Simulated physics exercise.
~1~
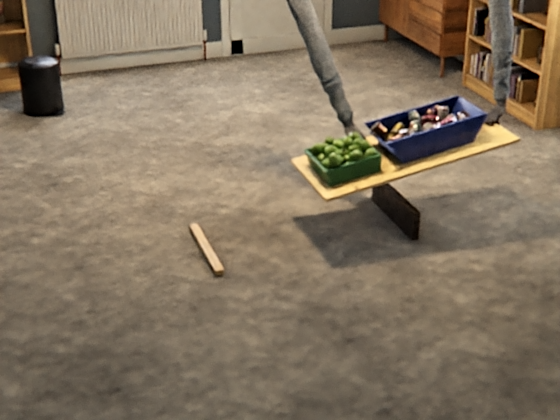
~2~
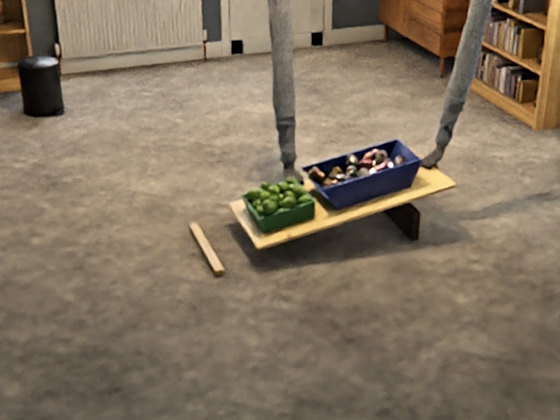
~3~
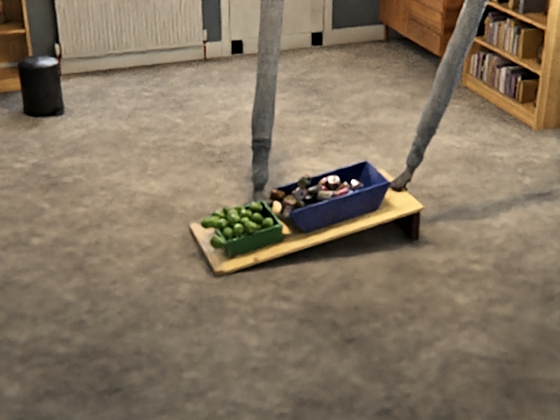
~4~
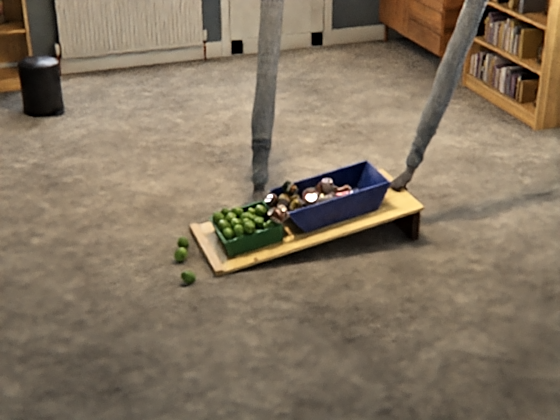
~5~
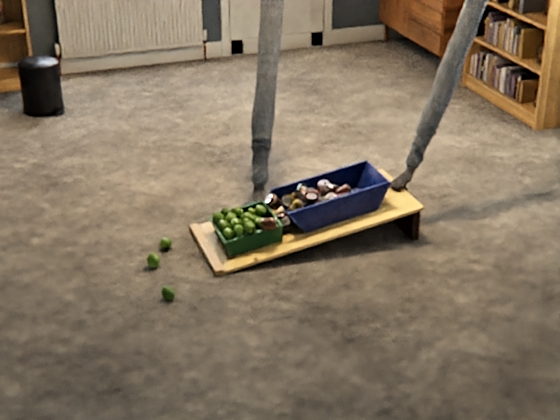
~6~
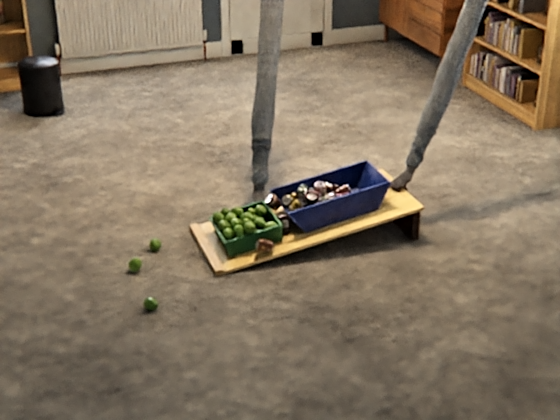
The clip opens on a grey floor where two grey, arm-like limbs hold a tilted wooden board carrying a green box of round green pieces and a blue box of small mixed cans. The limbs swing the board down and to the left until its low front end meets a wooden batten on the floor. The board stops there, still sloping, while the contents shift forward. Three green pieces spill over the front and roll away to the left. One can then leaves the blue box and ends beside the green one, with most pieces still aboard.
